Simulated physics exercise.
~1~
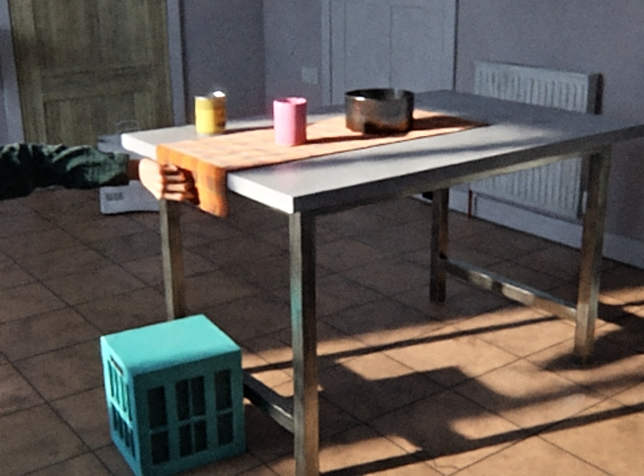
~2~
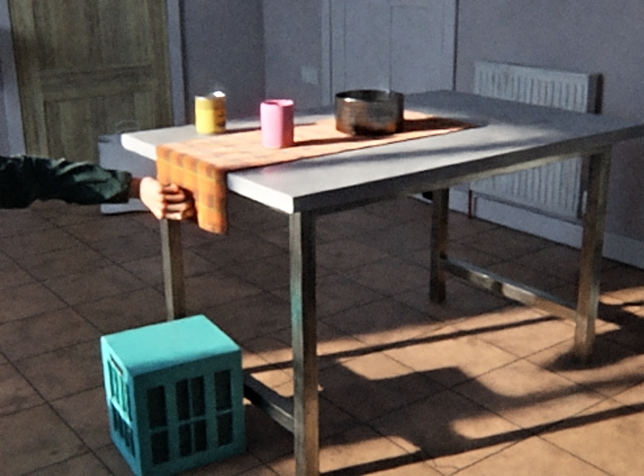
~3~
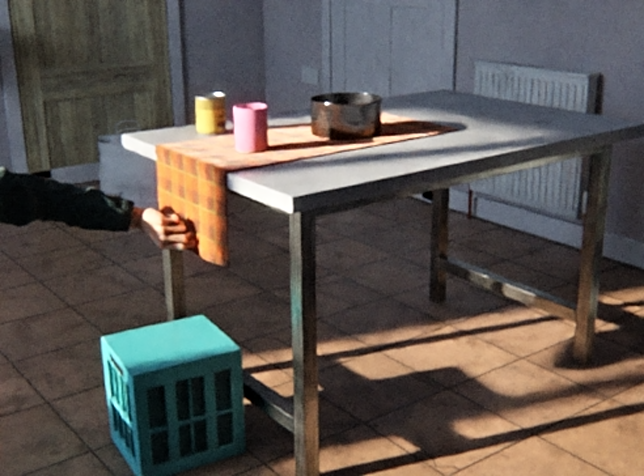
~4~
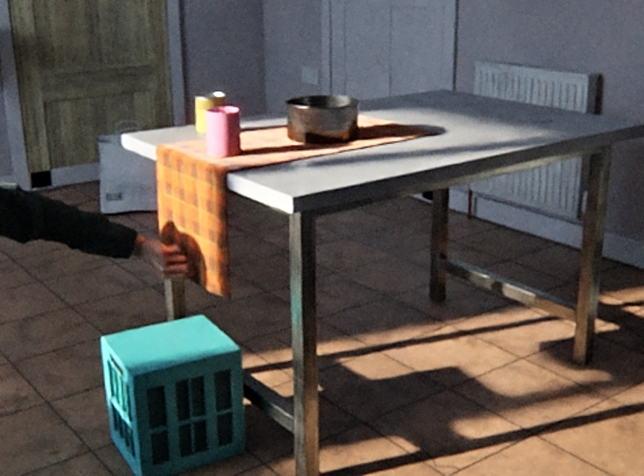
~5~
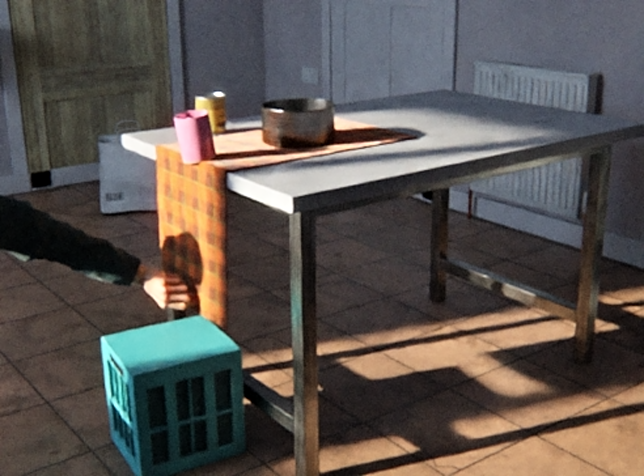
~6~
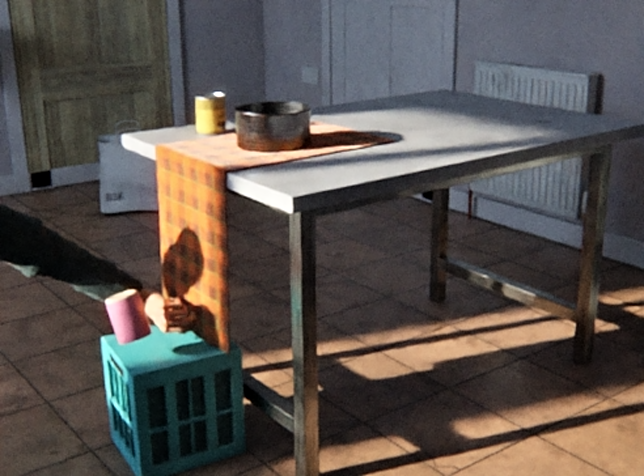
A hand in a dark sleeve reaches in from the left and grips the hanging end of an orange checked scarf on a grey metal-legged table, seen from a still viewpoint in a tiled room. A pink mug and a dark pot stand on the cloth, a yellow tin sits near the far edge, and a turquoise crate rests below. The hand draws the scarf steadily down, carrying mug and pot leftward. The mug leans at the edge, then drops to the crate top, tipped over, while the pot and tin remain on the table.
